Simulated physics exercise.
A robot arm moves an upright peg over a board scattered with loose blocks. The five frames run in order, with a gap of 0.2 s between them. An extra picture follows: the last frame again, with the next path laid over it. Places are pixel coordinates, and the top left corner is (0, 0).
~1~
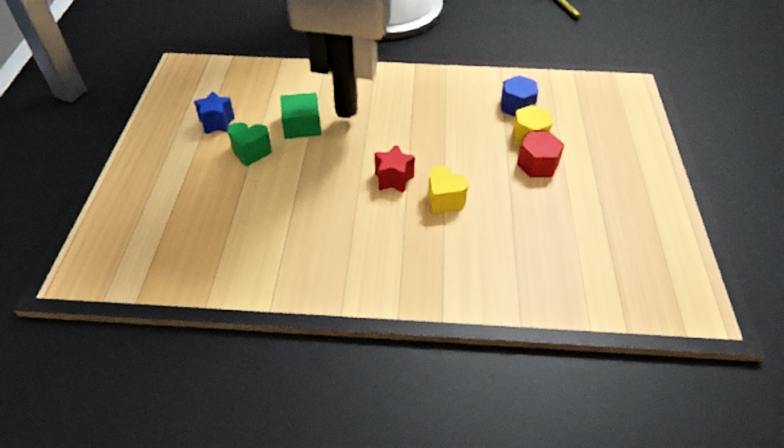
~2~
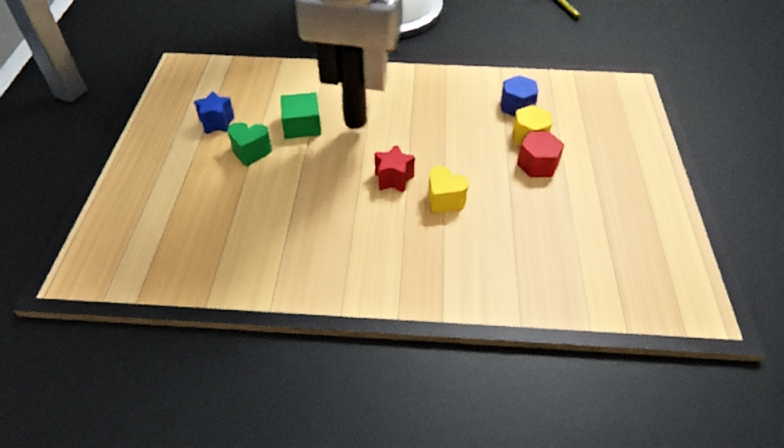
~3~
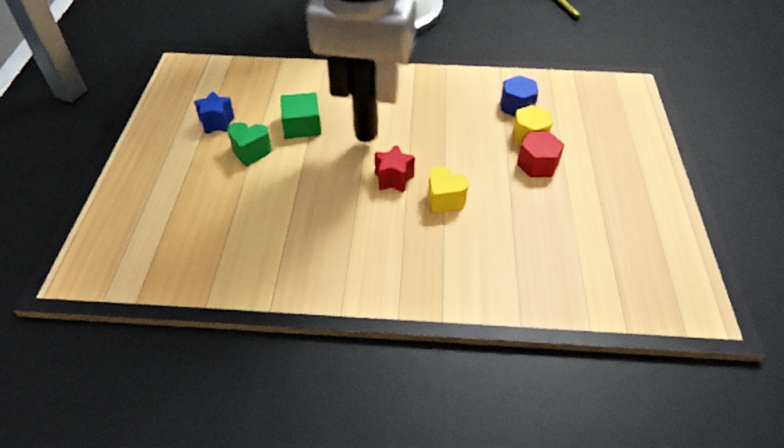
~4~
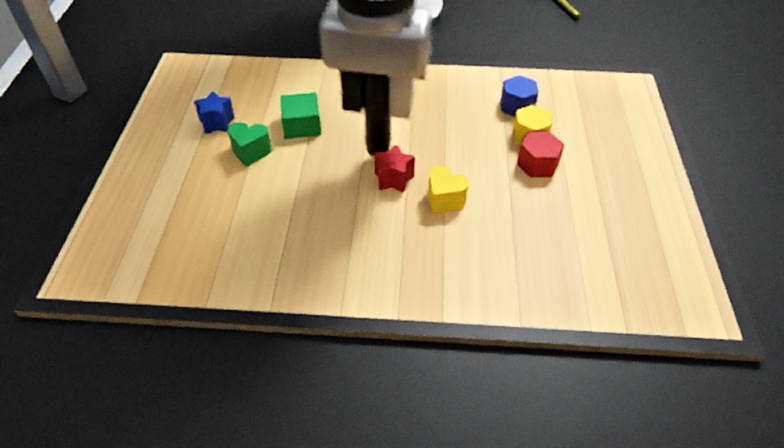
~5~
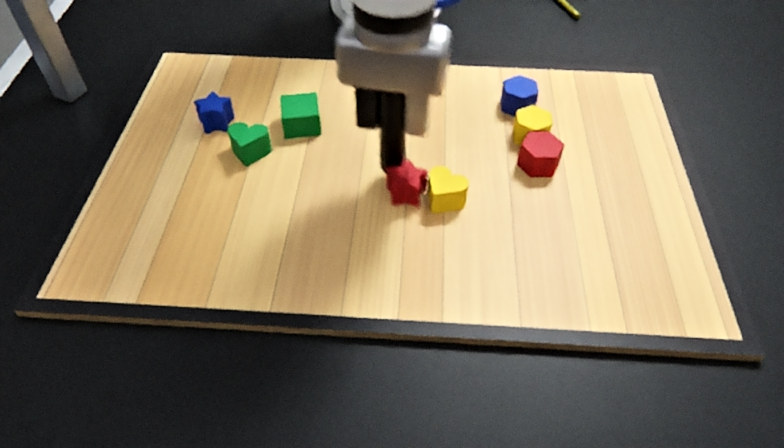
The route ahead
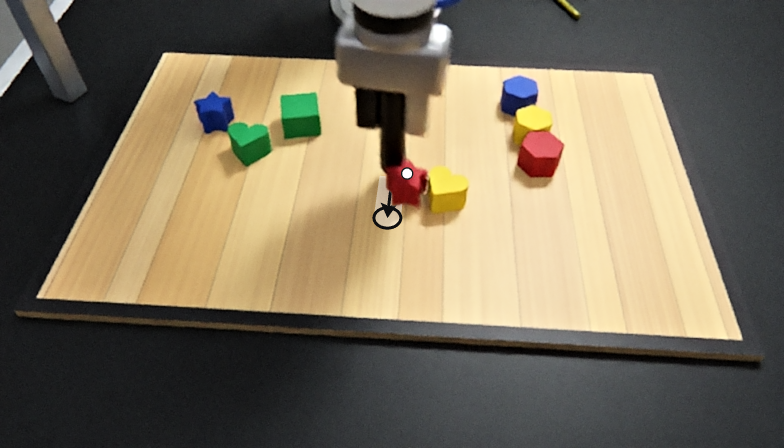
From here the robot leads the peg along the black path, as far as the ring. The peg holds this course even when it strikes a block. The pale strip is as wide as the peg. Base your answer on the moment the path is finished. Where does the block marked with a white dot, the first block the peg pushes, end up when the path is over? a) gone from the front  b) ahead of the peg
The one that fits is a, gone from the front.
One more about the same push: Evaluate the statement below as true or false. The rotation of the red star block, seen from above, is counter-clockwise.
That is true.
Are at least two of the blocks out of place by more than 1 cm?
Going by the path, no.
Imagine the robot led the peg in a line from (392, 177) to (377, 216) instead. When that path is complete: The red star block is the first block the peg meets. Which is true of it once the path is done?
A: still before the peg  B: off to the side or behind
B
The drawn path runs in a line from (392, 177) to (387, 218); the dot is on the red star block.
On the path given first. Halfway along, peg at (390, 187); red star block at (413, 189), turned 20° anticlockwise.
At the end, peg at (387, 208); red star block at (417, 198), turned 60° anticlockwise; yellow heart block not moved.
